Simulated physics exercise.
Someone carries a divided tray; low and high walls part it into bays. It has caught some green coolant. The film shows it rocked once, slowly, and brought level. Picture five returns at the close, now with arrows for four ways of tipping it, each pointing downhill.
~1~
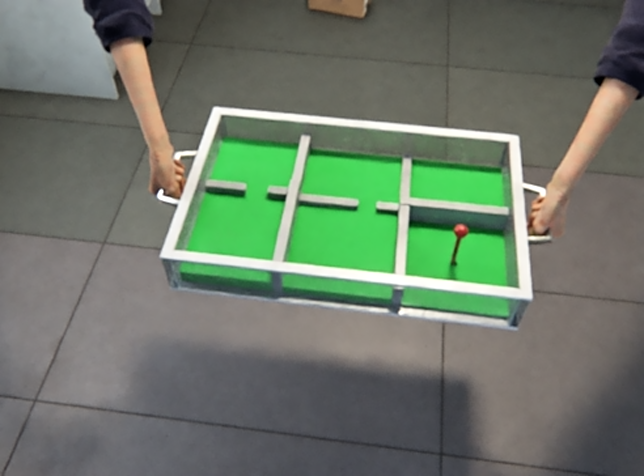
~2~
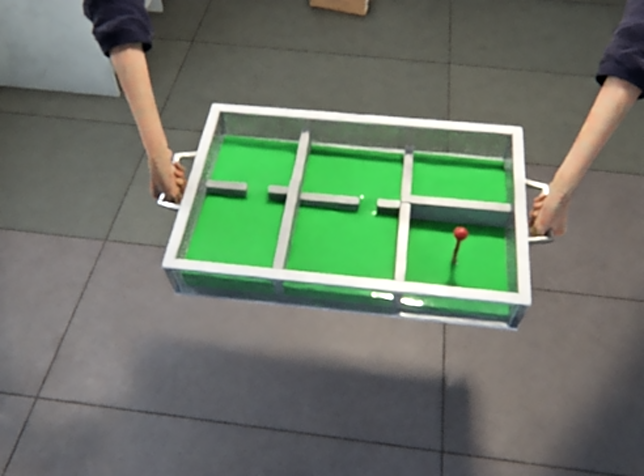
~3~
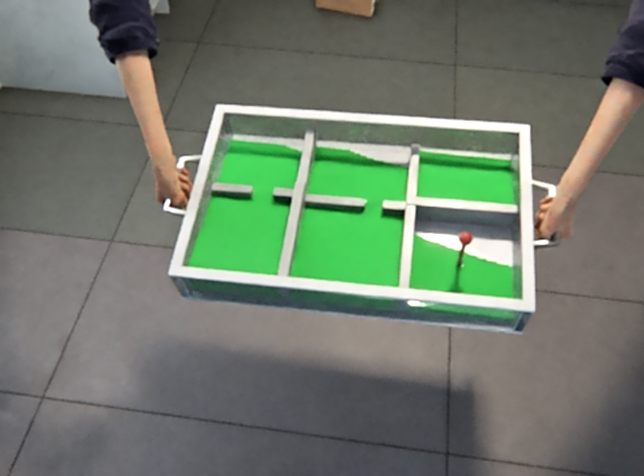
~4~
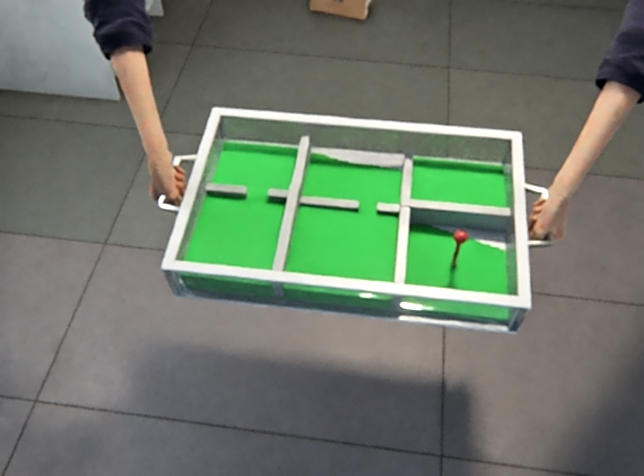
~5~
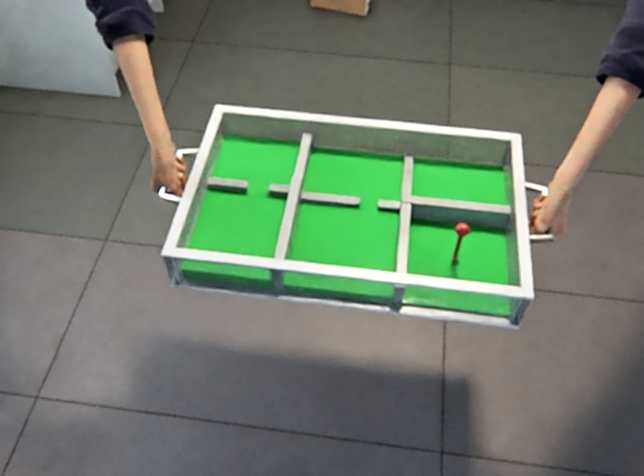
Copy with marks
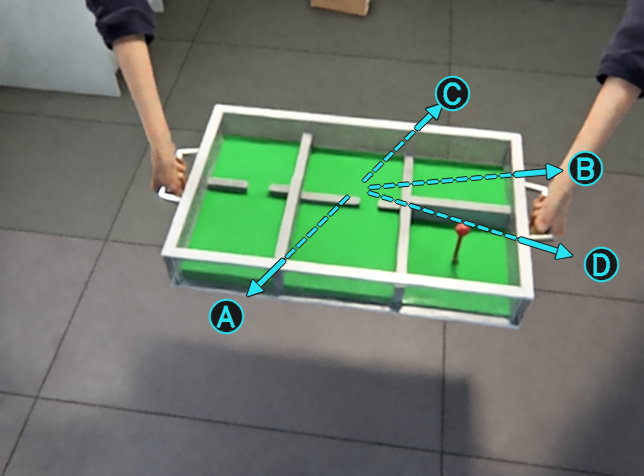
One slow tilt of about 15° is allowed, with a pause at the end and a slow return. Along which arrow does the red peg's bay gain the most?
I would pick arrow B.
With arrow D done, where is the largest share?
That is the front left bay.
On the marked copy, A ends at (251, 292); B ends at (556, 170); C ends at (438, 107); D ends at (566, 254).
For arrow A, about 7 % of the liquid ends in the peg's bay; nothing spills.
For arrow B, about 13 % of the liquid ends in the peg's bay; nothing spills.
For arrow C, about 7 % of the liquid ends in the peg's bay; nothing spills.
For arrow D, about 9 % of the liquid ends in the peg's bay; nothing spills.
